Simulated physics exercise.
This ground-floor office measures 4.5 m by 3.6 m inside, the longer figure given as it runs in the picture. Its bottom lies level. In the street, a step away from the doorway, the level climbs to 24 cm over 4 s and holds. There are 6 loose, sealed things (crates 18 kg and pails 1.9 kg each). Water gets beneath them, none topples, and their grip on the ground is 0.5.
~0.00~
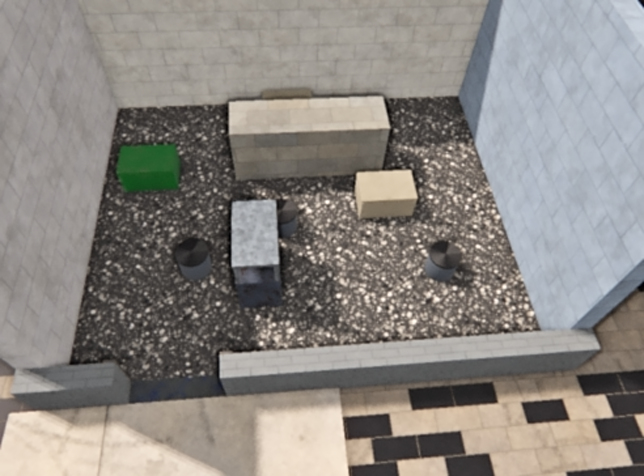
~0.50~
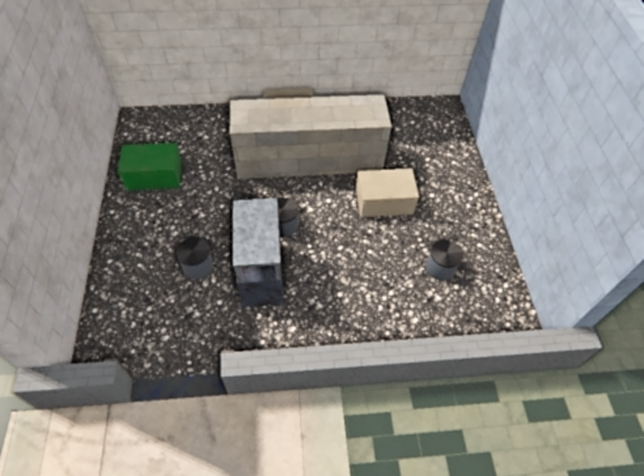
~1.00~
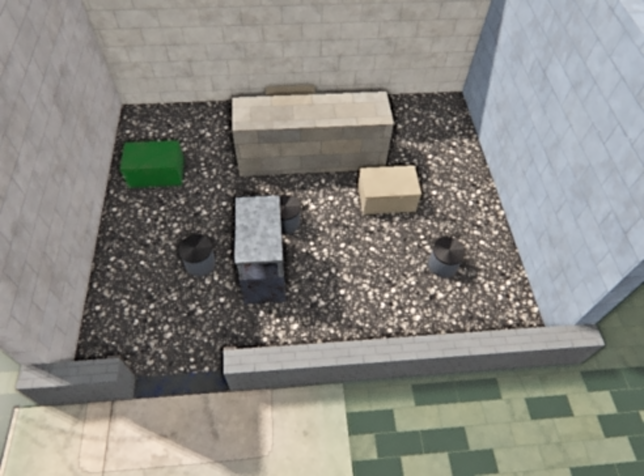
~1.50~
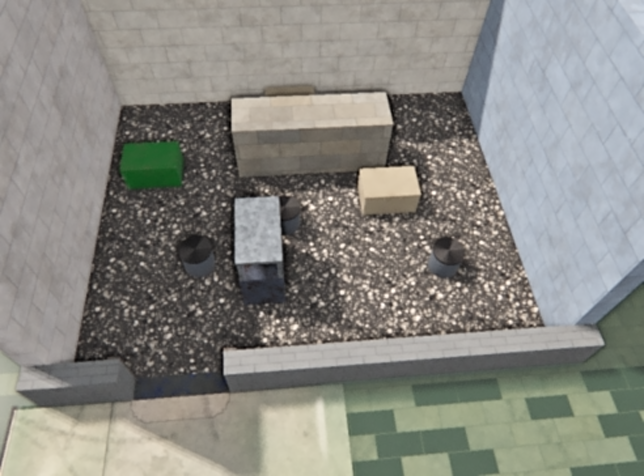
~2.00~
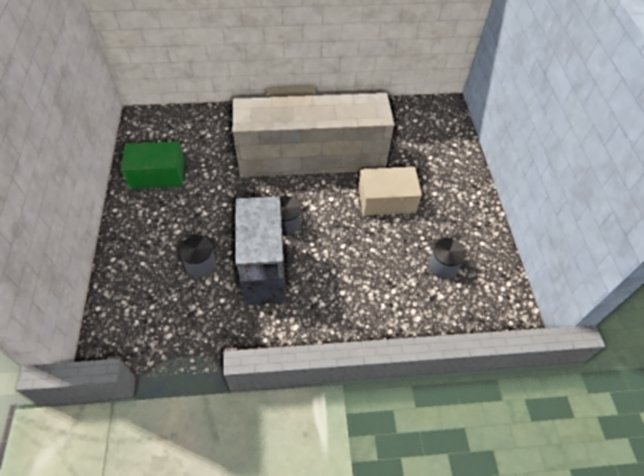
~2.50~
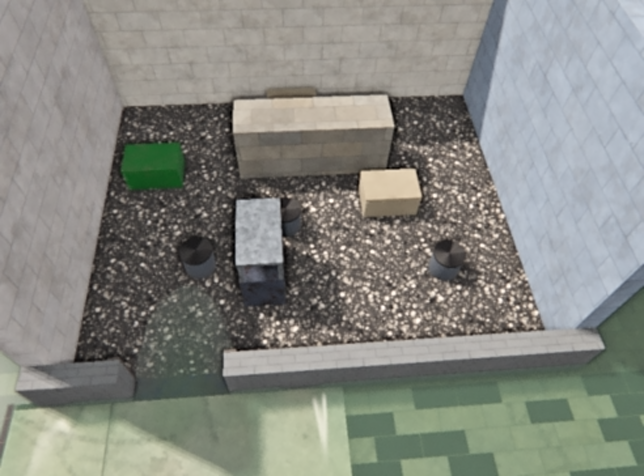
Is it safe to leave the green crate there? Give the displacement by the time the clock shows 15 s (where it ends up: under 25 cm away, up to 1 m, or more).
Green crate gets carried off.
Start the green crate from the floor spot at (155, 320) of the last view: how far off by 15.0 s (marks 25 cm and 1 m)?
It ends far away.
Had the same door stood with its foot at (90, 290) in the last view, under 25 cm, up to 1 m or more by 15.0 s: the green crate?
Then the green crate slides a little.
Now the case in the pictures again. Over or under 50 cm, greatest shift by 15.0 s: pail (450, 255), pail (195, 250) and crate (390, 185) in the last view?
In turn: Past it, over, past it.
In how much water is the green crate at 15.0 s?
About 13 cm.
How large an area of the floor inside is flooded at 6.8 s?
Some 11.5 m2.
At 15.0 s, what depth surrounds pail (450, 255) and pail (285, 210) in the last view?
About 9 and 8 cm.
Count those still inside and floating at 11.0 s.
I count 5.
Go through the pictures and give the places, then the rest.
The first picture shows the green crate at (146, 158), on the bottom; 0.0 m2 under water; 0 of 6 have shifted.
The second picture shows the green crate at (148, 157) rests on the ground; 0.0 m2 under water; 0 of 6 have shifted.
The third picture shows the green crate at (150, 155), on the bottom; water covers 0.0 m2; 0 of 6 have shifted.
The fourth picture shows the green crate at (150, 156), on the bottom; water covers 0.0 m2; 0 of 6 have shifted.
The fifth picture shows the green crate at (151, 156), on the bottom; 0.1 m2 under water; 0 of 6 have shifted.
The sixth picture shows the green crate at (151, 157), on the bottom; 0.6 m2 under water; 0 of 6 have shifted.
After 3.5 s the green crate is near (151, 157), 0.0 m from its start, aground; 0 afloat.
After 6.8 s the green crate is near (154, 106), 0.7 m from its start, afloat; 2 afloat.
After 11.0 s the green crate is near (292, 98), 1.8 m from its start, afloat; 5 afloat.
After 15.0 s the green crate is near (478, 183), 3.6 m from its start, afloat; 6 afloat.
